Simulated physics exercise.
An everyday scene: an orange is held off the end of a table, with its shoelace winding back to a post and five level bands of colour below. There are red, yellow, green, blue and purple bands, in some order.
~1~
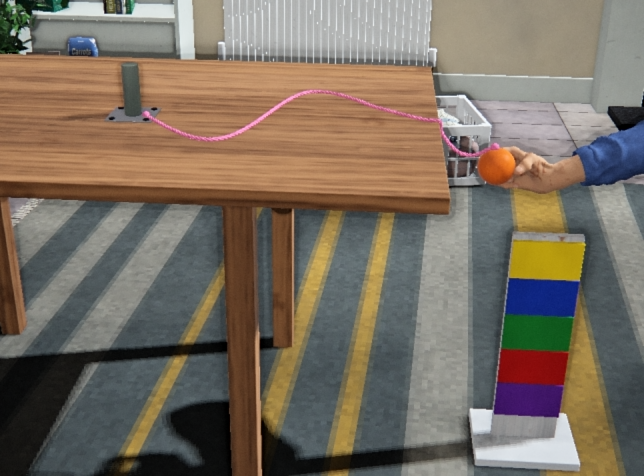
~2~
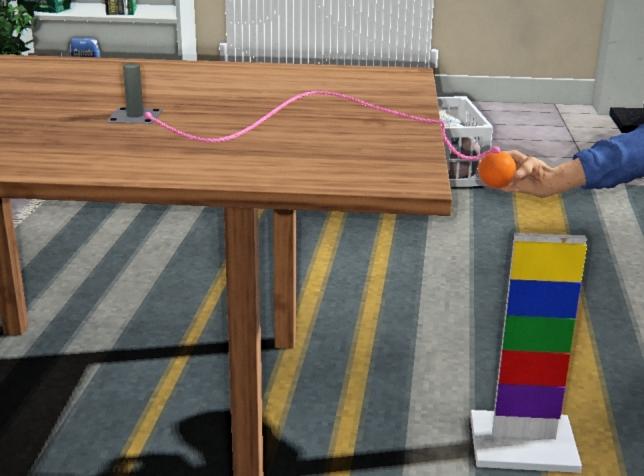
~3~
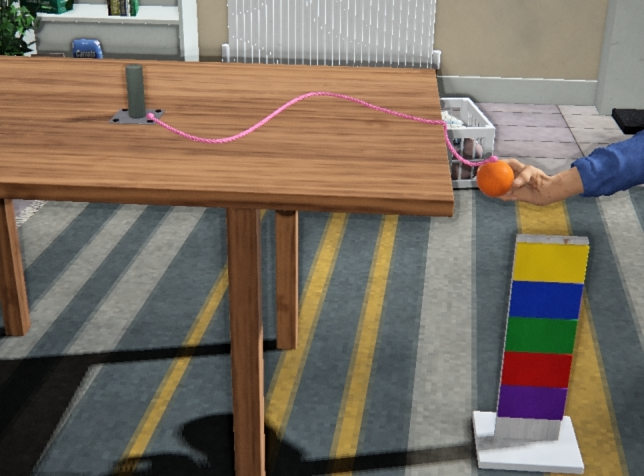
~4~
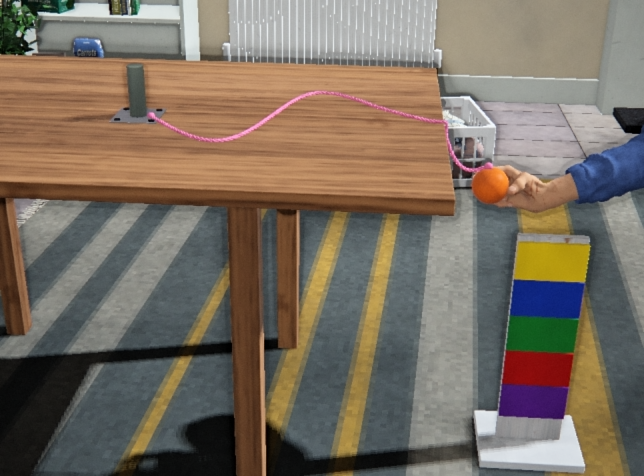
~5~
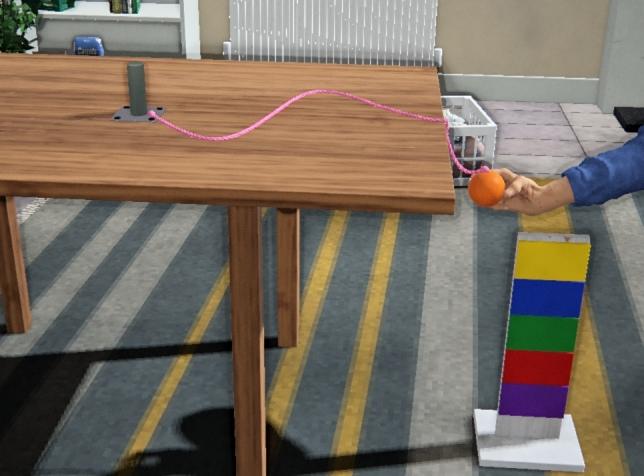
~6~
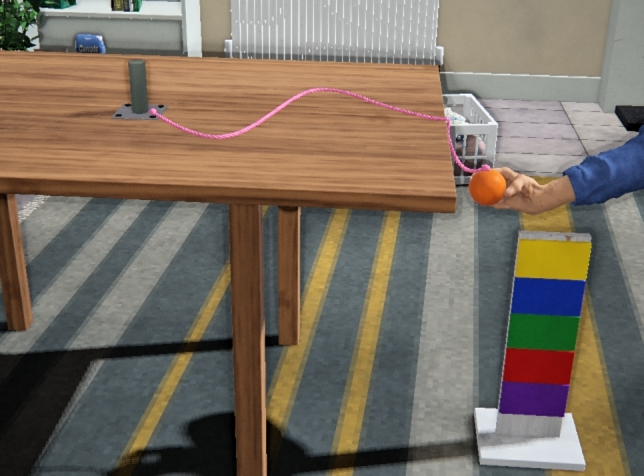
A hand in a blue sleeve, reaching in from the right, holds an orange ball-like object just off the end of a wooden table, seen from slightly above in a room with a striped rug. A pink cord winds left across the tabletop to a grey post, and yellow, blue, green, red and purple bands stack below the hand. The hand lowers the orange slightly and leftward, then nearly stills, while the view shifts very slightly.
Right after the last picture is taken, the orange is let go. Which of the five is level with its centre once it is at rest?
Red.
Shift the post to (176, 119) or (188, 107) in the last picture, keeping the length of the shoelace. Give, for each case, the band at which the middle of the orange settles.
Result 1: Purple. Result 2: Purple.
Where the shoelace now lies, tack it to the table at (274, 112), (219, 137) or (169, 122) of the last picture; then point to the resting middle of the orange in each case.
Taking them in turn, I'd expect around (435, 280), (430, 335) and finally (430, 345).
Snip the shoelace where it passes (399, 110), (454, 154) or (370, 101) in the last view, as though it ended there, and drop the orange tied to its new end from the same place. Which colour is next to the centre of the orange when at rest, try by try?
First try: Yellow; second try: Green; third try: No band.
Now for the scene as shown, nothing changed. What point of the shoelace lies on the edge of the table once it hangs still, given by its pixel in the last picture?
It sits at about (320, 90).
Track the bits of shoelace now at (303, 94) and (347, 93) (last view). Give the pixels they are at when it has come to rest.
One finishes at (424, 126) and the other at (445, 166).
Soon after, orange near (422, 340); level with green.
Then, orange near (433, 361); level with red.
At rest, orange near (427, 361); level with red. At red.
